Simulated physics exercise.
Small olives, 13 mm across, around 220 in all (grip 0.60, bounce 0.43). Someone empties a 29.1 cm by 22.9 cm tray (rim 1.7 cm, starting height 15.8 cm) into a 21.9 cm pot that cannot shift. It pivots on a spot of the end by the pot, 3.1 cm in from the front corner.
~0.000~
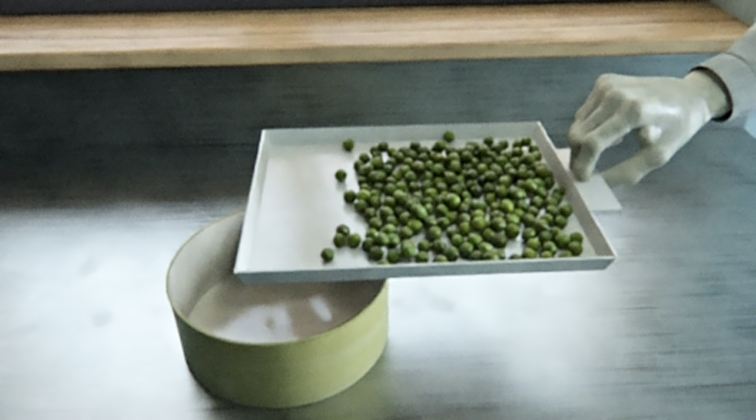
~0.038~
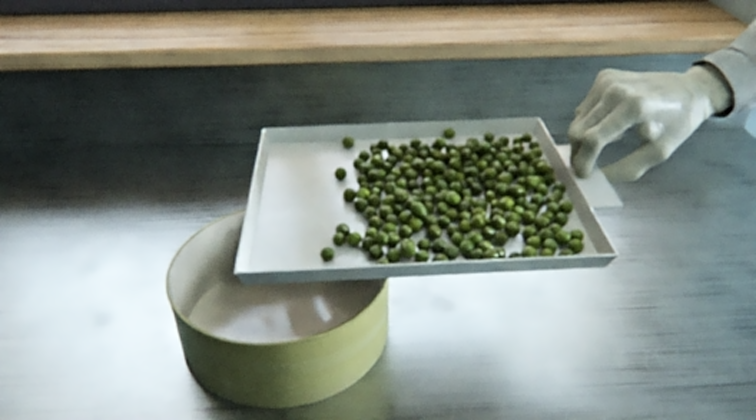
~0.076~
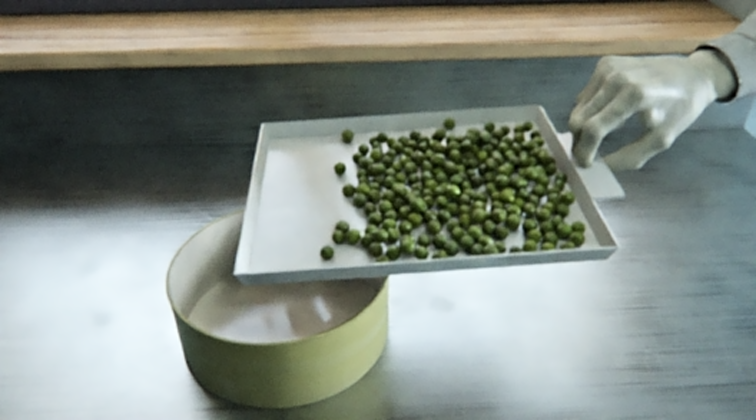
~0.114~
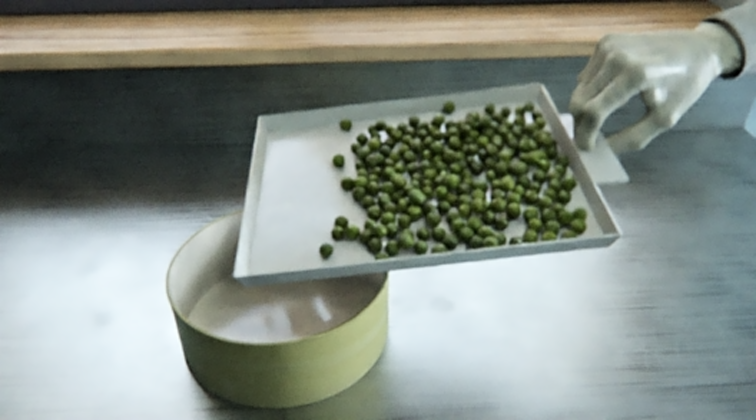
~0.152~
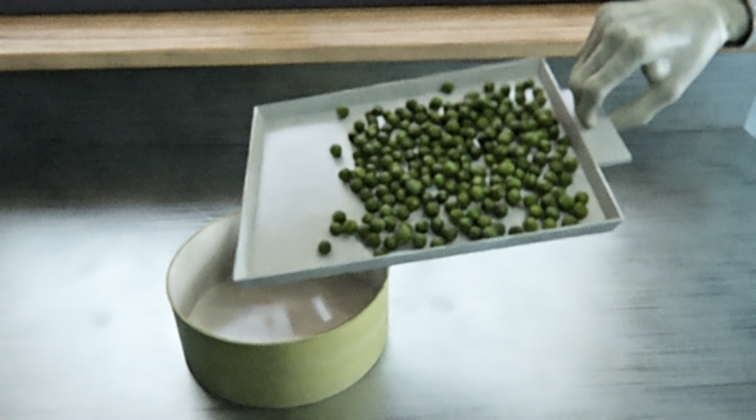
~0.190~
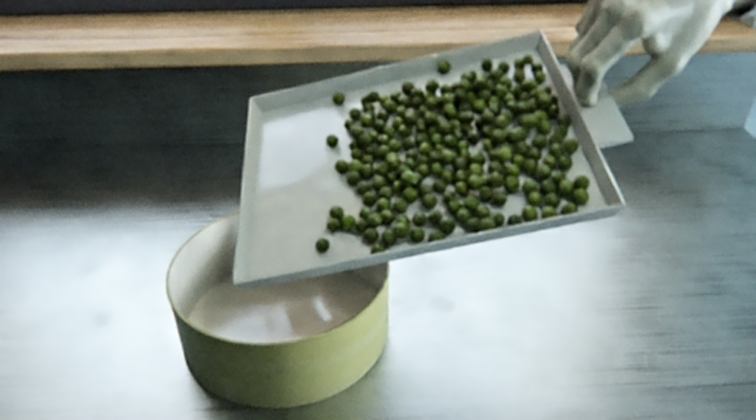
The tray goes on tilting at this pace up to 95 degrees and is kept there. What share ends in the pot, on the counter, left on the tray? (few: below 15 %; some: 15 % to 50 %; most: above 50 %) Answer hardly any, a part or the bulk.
Pot: Hardly any, counter: The bulk, tray: Hardly any.
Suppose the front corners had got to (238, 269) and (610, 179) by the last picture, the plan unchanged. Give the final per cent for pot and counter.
Pot 50, counter 50.
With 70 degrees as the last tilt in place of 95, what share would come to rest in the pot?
Then about 0 per cent.
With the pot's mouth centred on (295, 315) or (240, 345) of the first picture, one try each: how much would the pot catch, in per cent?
Some 45 and 95 per cent.
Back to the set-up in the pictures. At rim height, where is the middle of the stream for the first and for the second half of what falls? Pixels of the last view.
First near (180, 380), later near (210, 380).
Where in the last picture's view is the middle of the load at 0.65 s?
Near (239, 277).
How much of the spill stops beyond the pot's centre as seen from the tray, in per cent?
About 90 per cent.
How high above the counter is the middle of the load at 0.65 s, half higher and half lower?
Some 18 cm.
After 0.47 s, tilt 57 degrees; the tray holds 100 %, the pot 0 %.
After 0.65 s, tilt 82 degrees; the tray holds 70 %, the pot 0 %.
Then, at 0.96 s, tilt 95 degrees; the tray holds 0 %, the pot 0 %.
At rest (1.7 s), pot 0 %, counter 100 %, tray 0 %.
